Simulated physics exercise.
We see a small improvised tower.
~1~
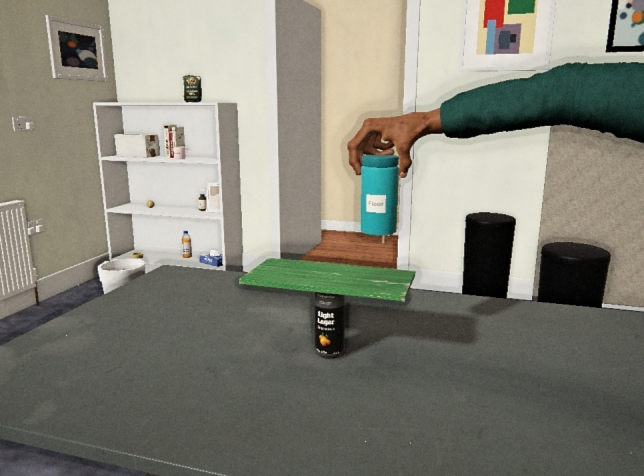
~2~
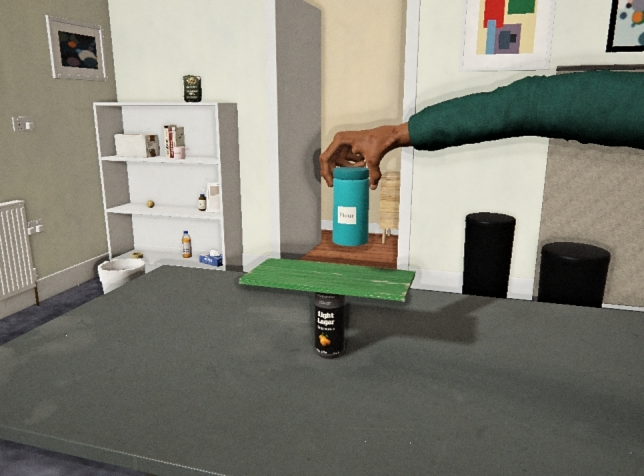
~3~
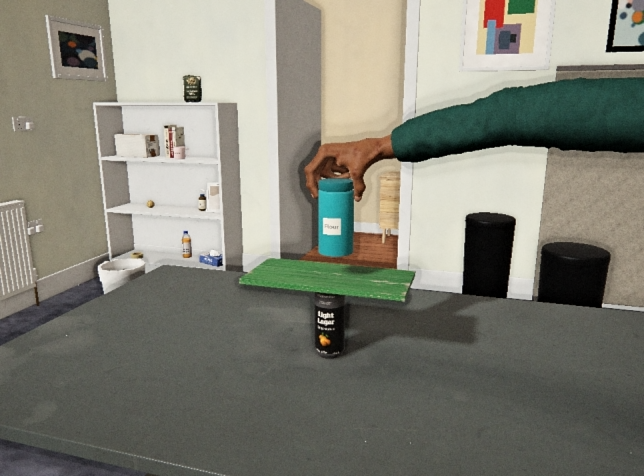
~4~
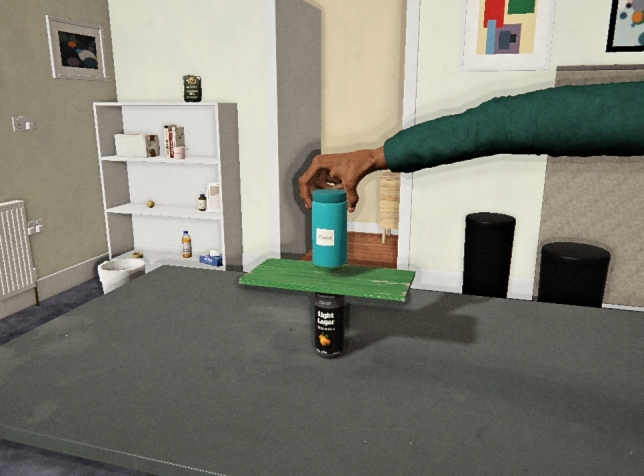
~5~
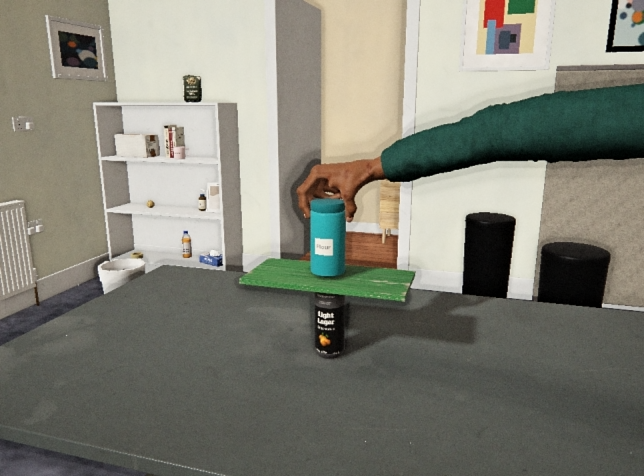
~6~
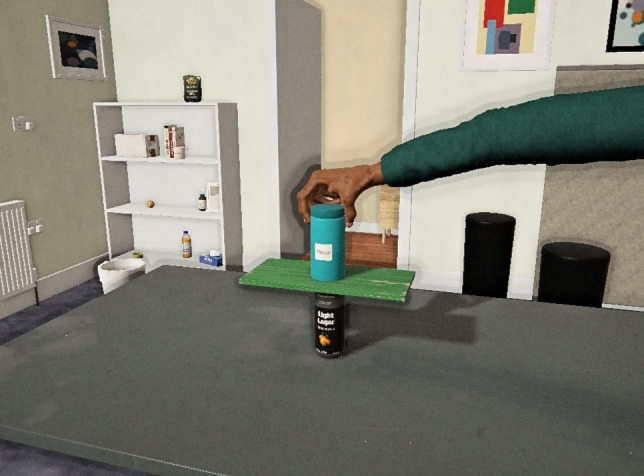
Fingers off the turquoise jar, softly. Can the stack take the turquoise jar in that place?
As it turns out, it stays up.
Then, 0.20 s on from there, no change.
Then, 0.50 s on from there, turquoise jar resting near (328, 242).
In the end, all 3 unmoved. At the end, from the last picture's camera, turquoise jar near (328, 242). The stack keeps its balance.
